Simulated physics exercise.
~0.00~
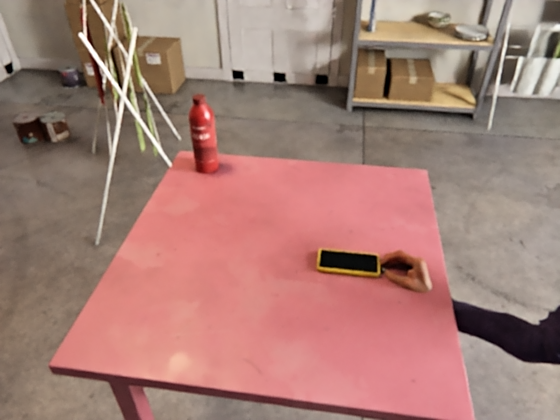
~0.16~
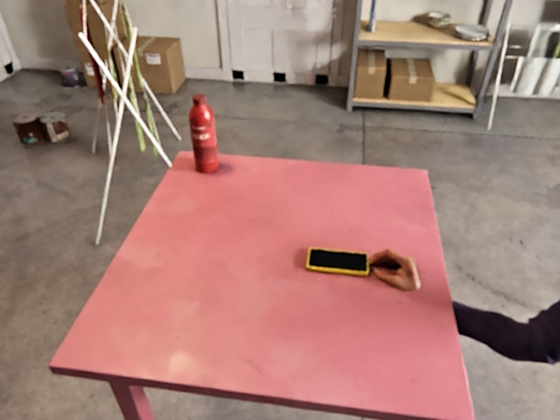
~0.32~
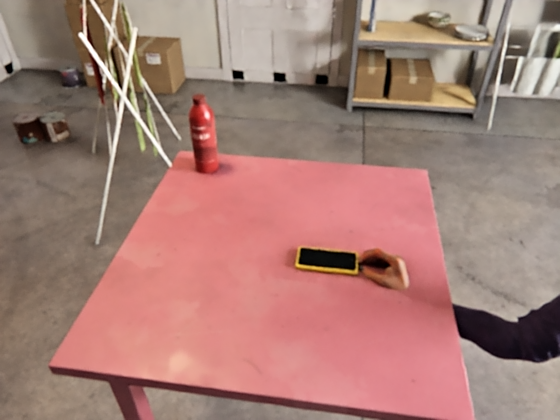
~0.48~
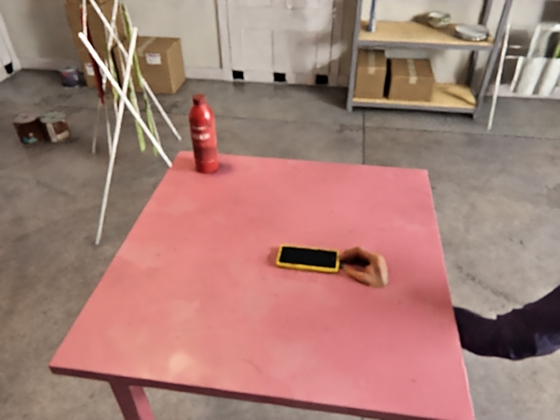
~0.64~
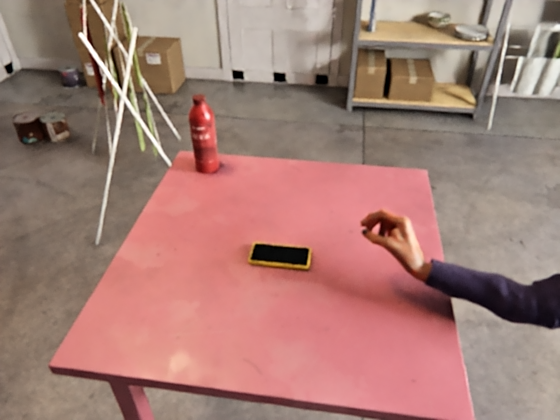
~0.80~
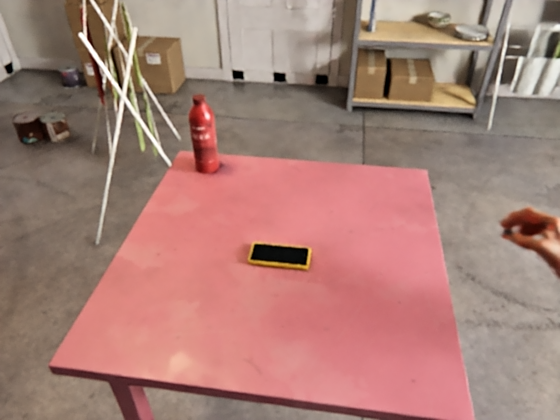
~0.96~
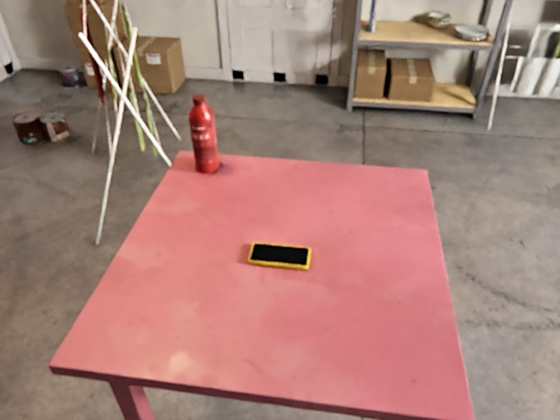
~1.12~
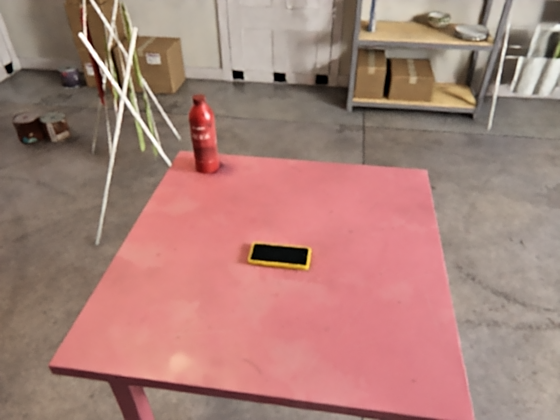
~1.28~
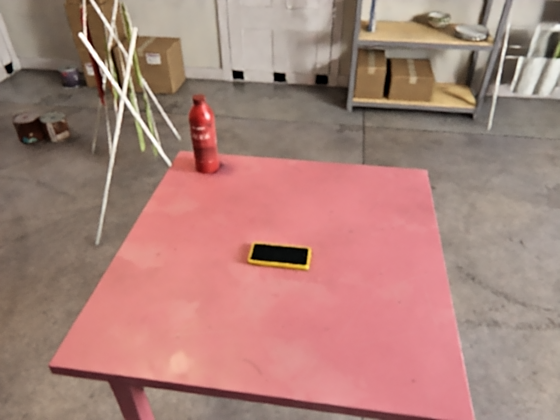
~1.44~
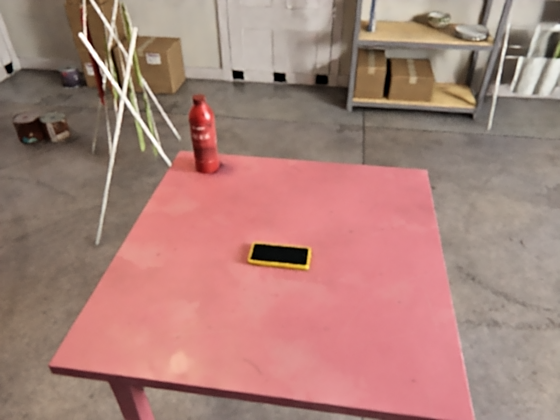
At the start, a yellow phone with a dark face lies on a pink table, a hand reaching in from the right to hold its right end, while a red bottle stands near the far left corner. The hand pushes the phone steadily left across the tabletop. The phone slides a little further as the hand lets go and lifts away. The hand then draws back to the right and leaves the view. The phone rests near the middle of the table, left of where it began, and the bottle still stands in its place.
